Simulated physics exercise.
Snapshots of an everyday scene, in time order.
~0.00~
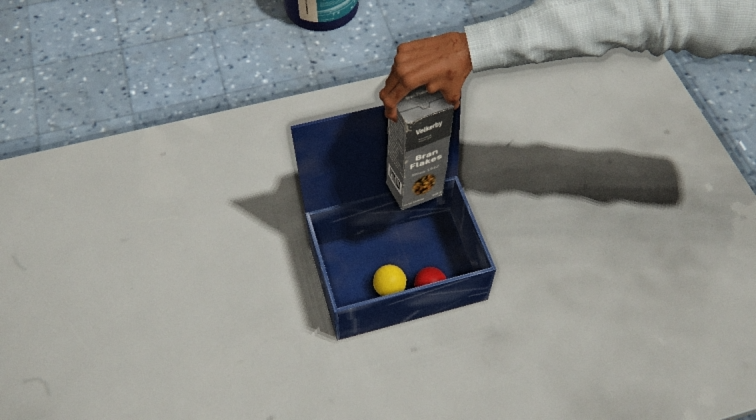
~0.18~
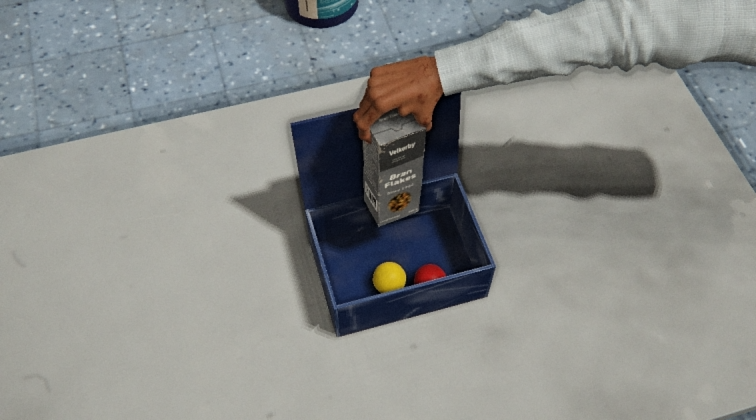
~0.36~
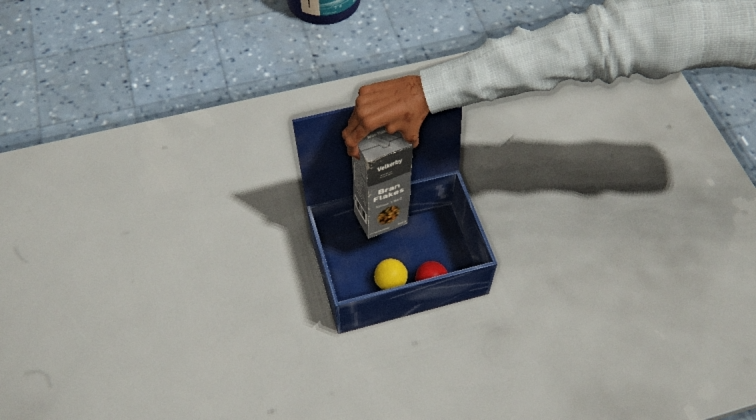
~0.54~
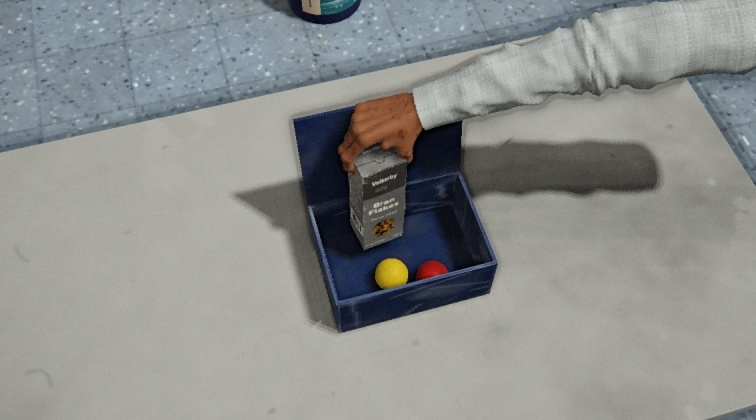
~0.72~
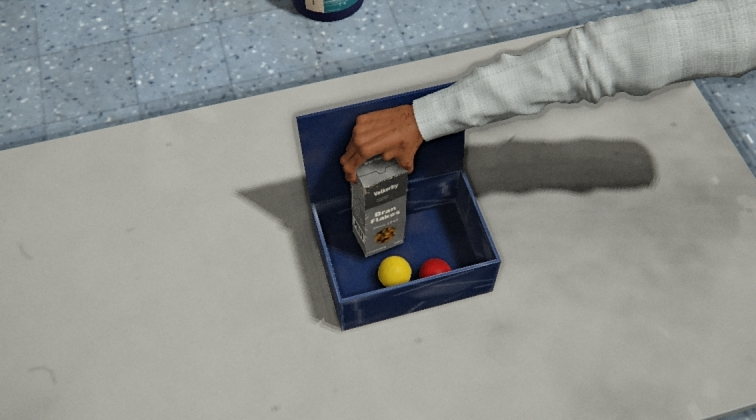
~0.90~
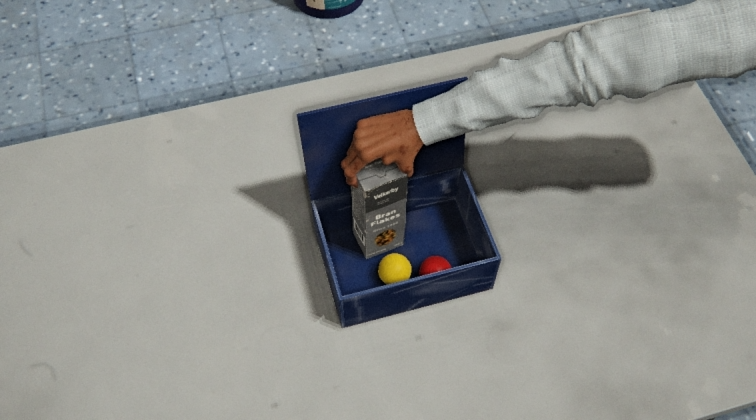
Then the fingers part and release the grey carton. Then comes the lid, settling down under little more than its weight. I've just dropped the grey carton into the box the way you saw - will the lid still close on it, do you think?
No, it won't close.
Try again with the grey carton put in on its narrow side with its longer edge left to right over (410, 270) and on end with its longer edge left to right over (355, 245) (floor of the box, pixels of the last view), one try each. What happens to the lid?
First time round it drops into place, and second time round it won't go down.
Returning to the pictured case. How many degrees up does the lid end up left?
The lid sits around 20° above the rim.
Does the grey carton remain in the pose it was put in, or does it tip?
By the end the grey carton has leaned over.
Around 2.30 s, lid 83° above the rim.
Around 3.10 s, lid 49° above the rim; grey carton rocked 25° from its first pose near (391, 230).
Around 3.30 s, lid 29° above the rim; grey carton rocked 50° from its first pose near (397, 247); yellow lemon displaced a little.
Around 4.40 s, lid 21° above the rim; grey carton rocked 54° from its first pose near (397, 246).
Finally (6.5 s), lid 21° above the rim; down or leaning hard in the box, grey carton; the other 2 still in place. Final places as the last picture's camera would see them, grey carton near (397, 246).
